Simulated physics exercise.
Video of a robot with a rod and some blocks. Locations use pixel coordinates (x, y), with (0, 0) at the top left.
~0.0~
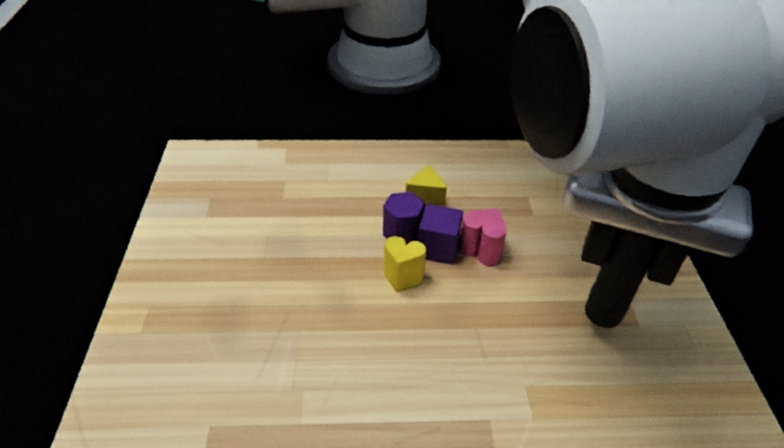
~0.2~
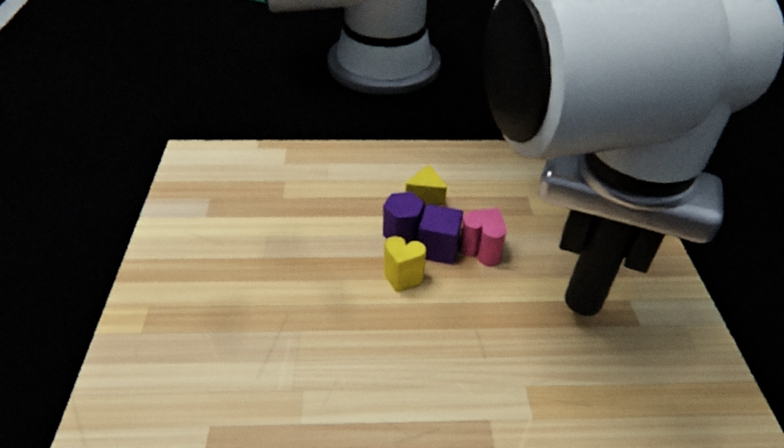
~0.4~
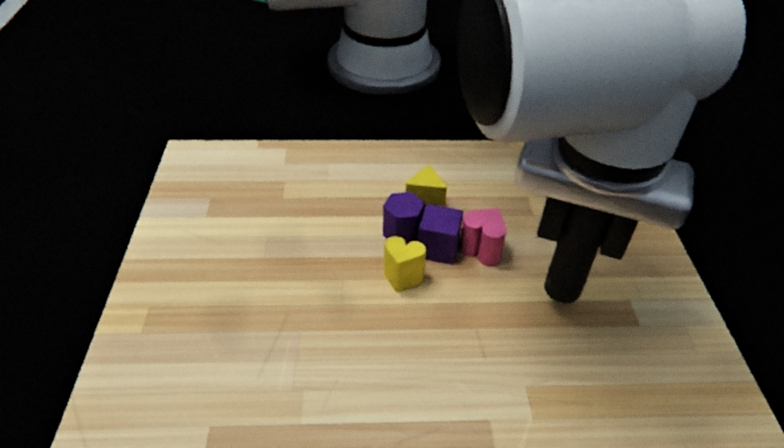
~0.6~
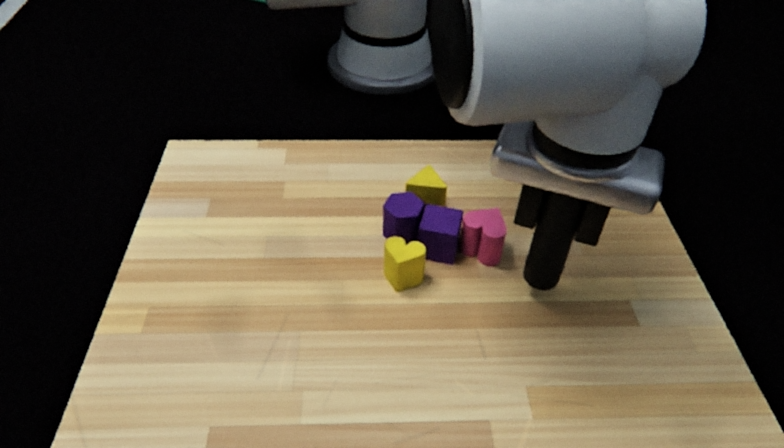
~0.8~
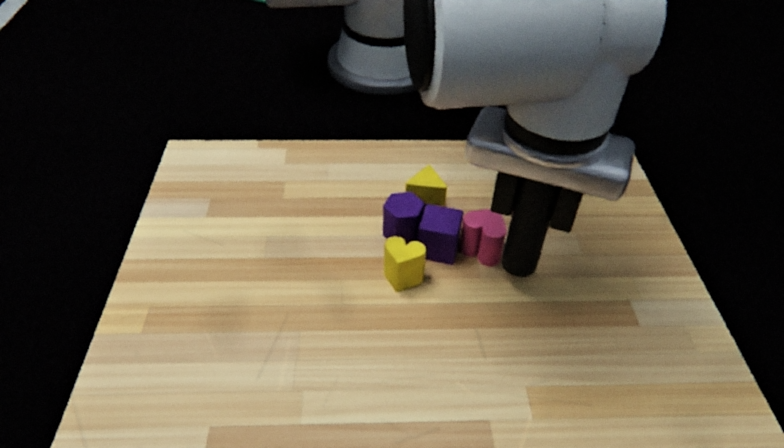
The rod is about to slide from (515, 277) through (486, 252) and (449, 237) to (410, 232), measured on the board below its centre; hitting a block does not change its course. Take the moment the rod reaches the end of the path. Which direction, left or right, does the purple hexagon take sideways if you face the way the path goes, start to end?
Pushed left.
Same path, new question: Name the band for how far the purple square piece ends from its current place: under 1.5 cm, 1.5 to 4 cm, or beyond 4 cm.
Offset: Above 4 cm.
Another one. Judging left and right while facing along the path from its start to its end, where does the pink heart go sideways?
Toward the right.
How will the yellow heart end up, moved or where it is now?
From what I can tell, it will keep its place.
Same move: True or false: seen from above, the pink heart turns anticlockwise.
False
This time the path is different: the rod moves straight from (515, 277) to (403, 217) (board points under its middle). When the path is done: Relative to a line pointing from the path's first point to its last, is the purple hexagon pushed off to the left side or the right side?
Shifted left.
What follows on the original path. One third of the way, rod (486, 239); purple hexagon (388, 202), turned 15° anticlockwise; purple square piece (431, 206), turned 35° anticlockwise; pink heart (466, 198), turned 20° clockwise.
Two thirds of the way, rod (451, 224); purple hexagon (378, 200), turned 35° anticlockwise; yellow triangular block (423, 170), turned 45° anticlockwise; purple square piece (416, 203), turned 20° anticlockwise; pink heart (450, 183), turned 70° clockwise.
At the end, rod (411, 220); purple hexagon (338, 193), turned 50° anticlockwise; yellow heart still; yellow triangular block (423, 169), turned 50° anticlockwise; purple square piece (377, 195); pink heart (445, 183), turned 95° clockwise.
